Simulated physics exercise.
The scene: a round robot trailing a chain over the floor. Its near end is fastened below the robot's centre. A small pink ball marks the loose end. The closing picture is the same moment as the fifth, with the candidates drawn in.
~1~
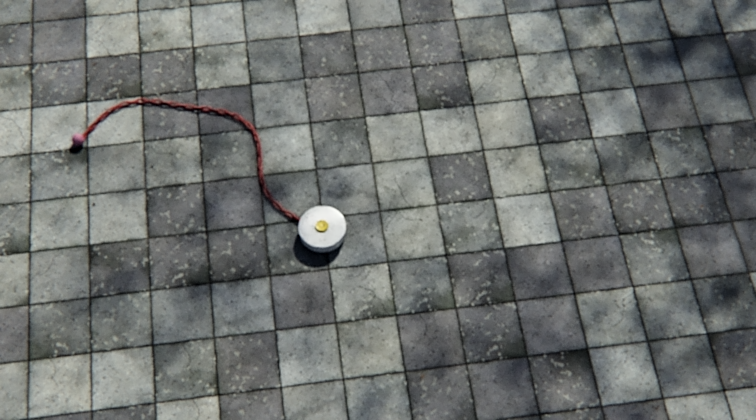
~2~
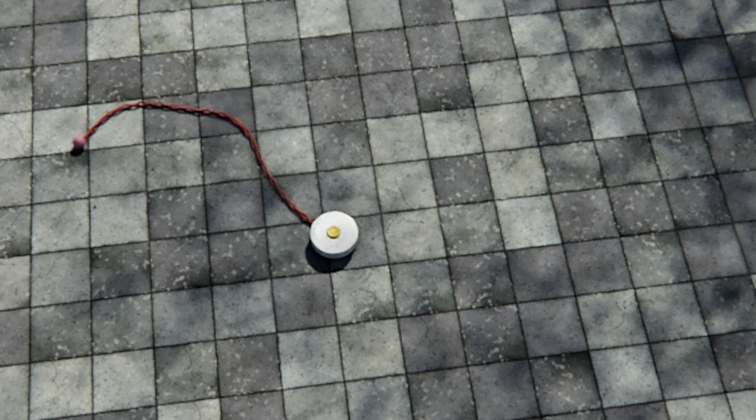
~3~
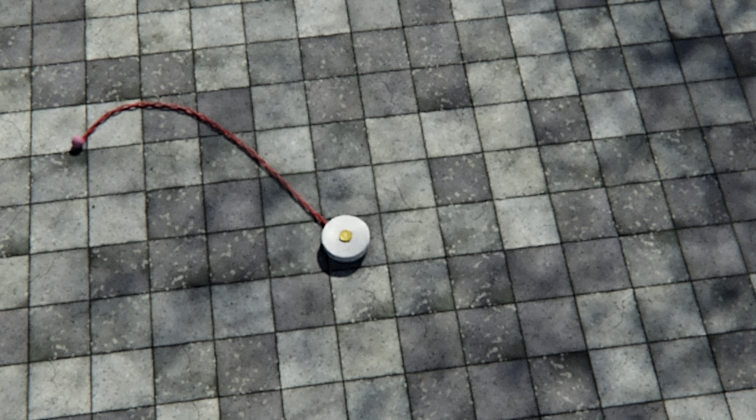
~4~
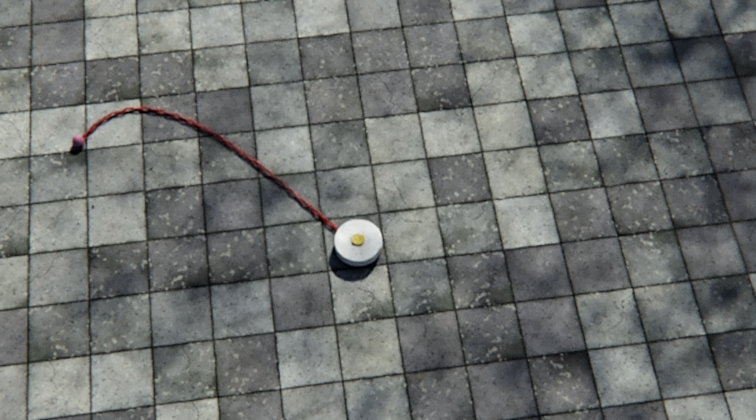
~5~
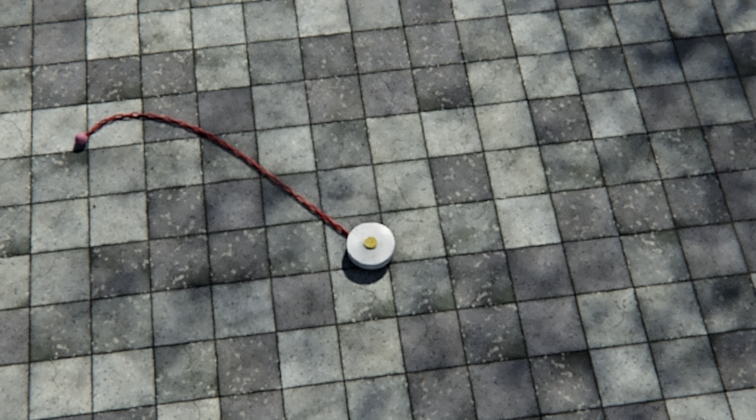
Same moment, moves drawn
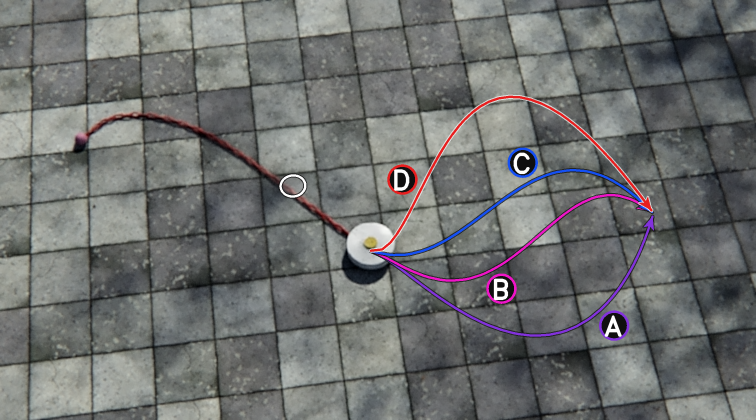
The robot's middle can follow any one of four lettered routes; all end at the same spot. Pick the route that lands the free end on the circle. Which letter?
Route B brings it to the ring.
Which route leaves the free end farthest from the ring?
D.
On the marked copy, A from (371, 251) via (537, 336) to (653, 216); B from (371, 251) via (519, 252) to (650, 211); C from (371, 251) via (510, 195) to (652, 212); D from (371, 251) via (489, 102) to (651, 210); the ring at (293, 186).
Taking B. A third of the way, robot (485, 270), middle of the chain (310, 211), free end (159, 138).
Two thirds of the way, robot (577, 202), middle of the chain (391, 213), free end (223, 166).
When it is over, robot (655, 209), middle of the chain (468, 200), free end (291, 186); the free end is on the ring.
As for the rest, A leaves the free end at (304, 212); C leaves the free end at (296, 167); D leaves the free end at (312, 128).
